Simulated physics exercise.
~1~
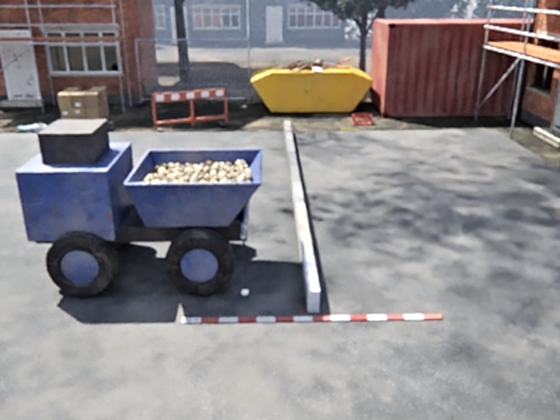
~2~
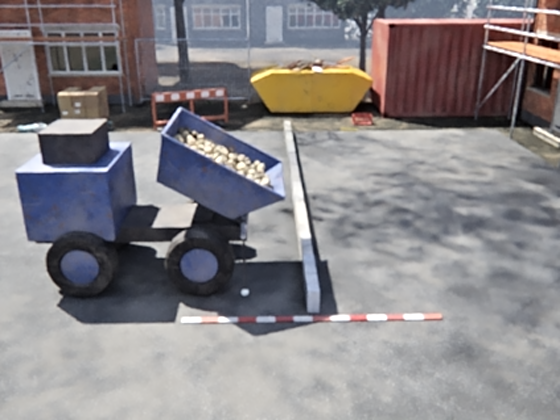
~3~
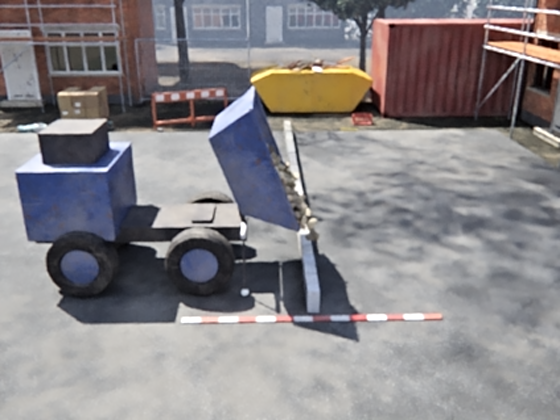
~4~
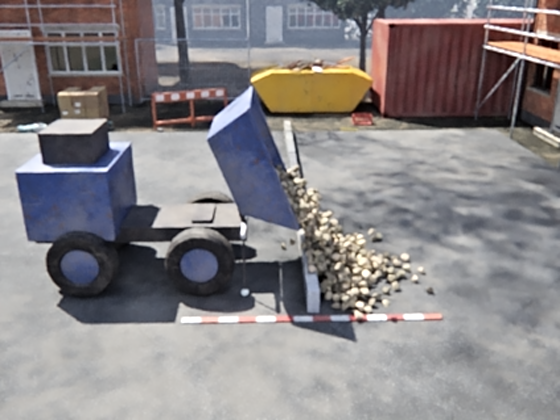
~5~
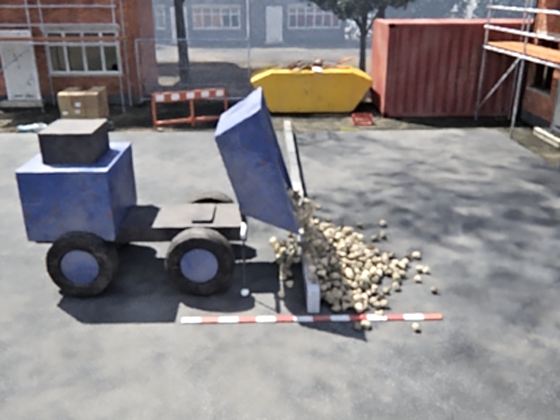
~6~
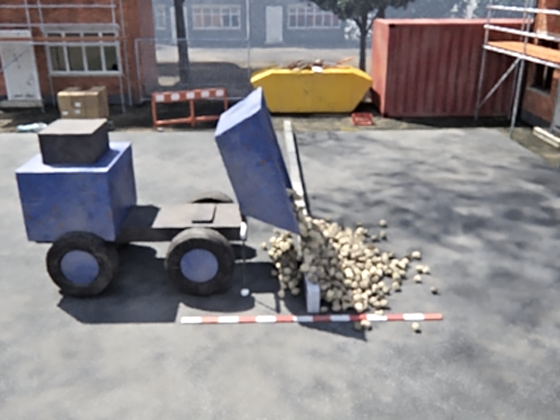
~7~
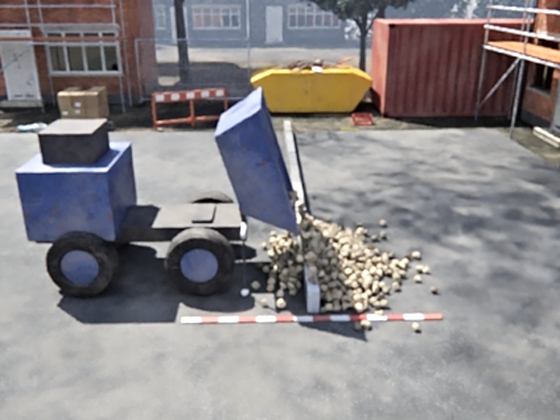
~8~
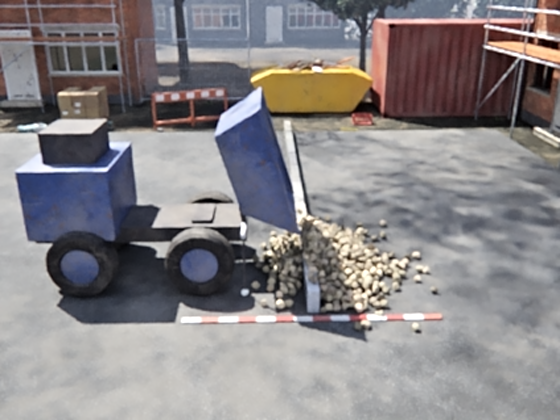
In the video, a blue dumper on a paved yard tips its skip steeply to the right, pouring pale stones over a low kerb. Most of the stones settle in a heap beyond the kerb, with a smaller share on the near side beneath the raised skip.
